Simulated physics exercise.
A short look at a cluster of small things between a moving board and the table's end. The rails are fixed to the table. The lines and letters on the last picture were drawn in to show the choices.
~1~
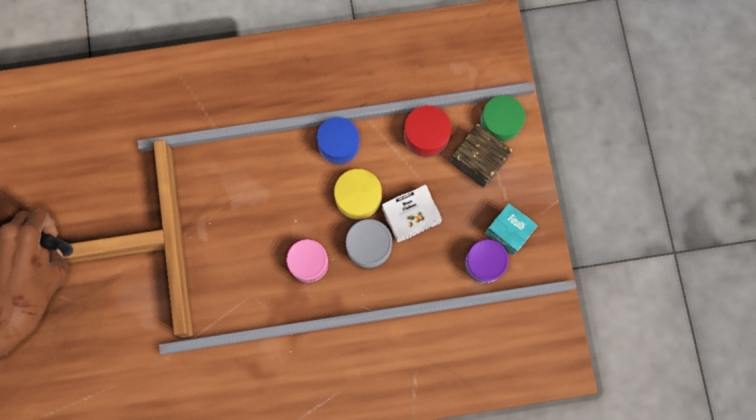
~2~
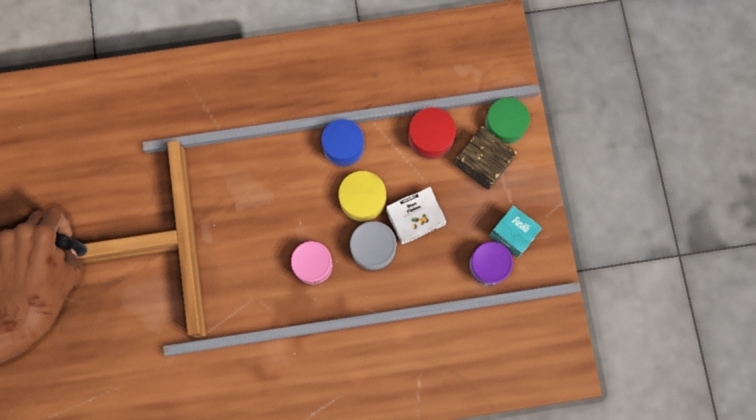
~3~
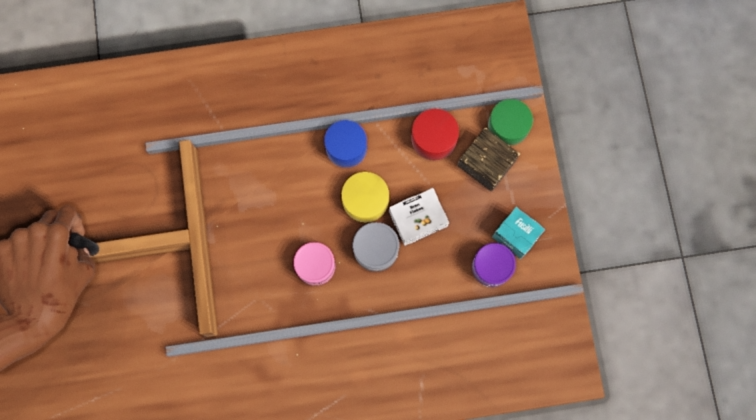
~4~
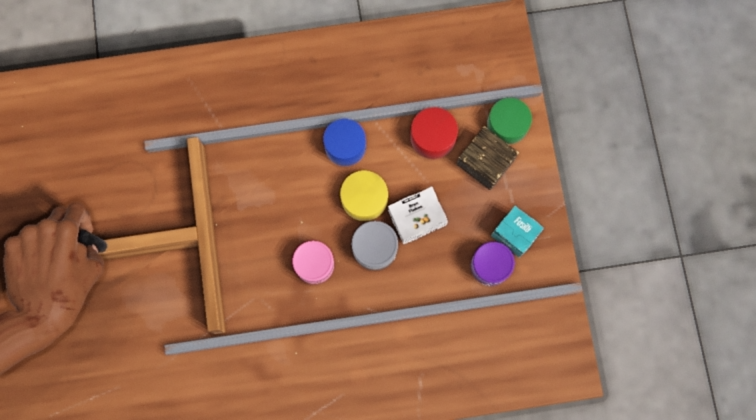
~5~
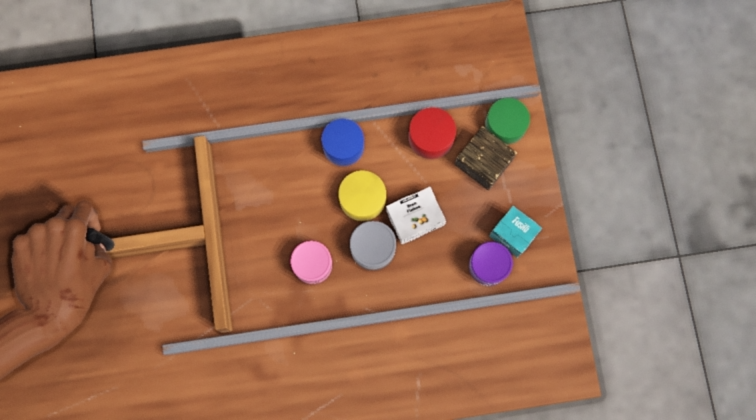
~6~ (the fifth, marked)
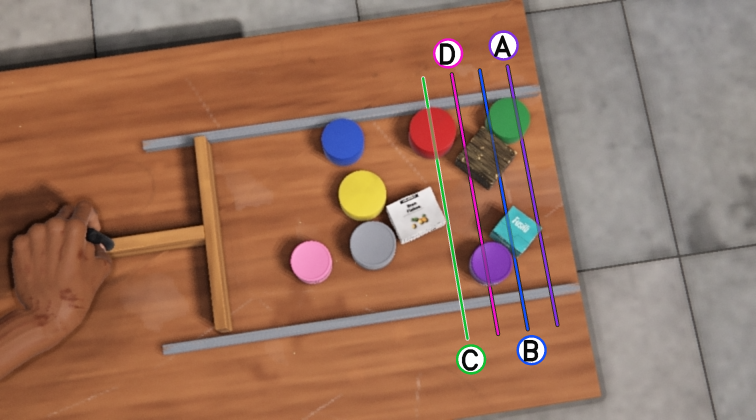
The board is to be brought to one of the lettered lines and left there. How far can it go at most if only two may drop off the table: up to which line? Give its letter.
Line D.
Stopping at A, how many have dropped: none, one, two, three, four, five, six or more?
By then, six or more.
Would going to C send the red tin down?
No.
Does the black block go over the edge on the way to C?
No.
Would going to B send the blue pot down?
No.
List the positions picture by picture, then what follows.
The first frame shows green pot (503, 119); yellow tin (358, 195); turquoise packet (511, 230).
The second frame shows board (182, 235); blue pot (343, 143).
The third frame shows board (194, 235); pink tub (315, 265).
The fourth frame shows board (203, 232); grey jar (375, 246).
The fifth frame shows board (210, 230); white packet (415, 216); green pot (507, 122); yellow tin (363, 196).
On the marked copy, A at (532, 191); B at (503, 196); C at (445, 204); D at (474, 200).
Taking D. A third of the way, board (305, 216); pink tub (338, 259); grey jar (378, 245).
Two thirds of the way, board (401, 202); turquoise packet (521, 228); purple jar (508, 263).
When it is over, board (473, 192); turquoise packet over the edge; green pot over the edge; two fallen.
As for the rest, A drops six; B drops six; C is within the limit but short.
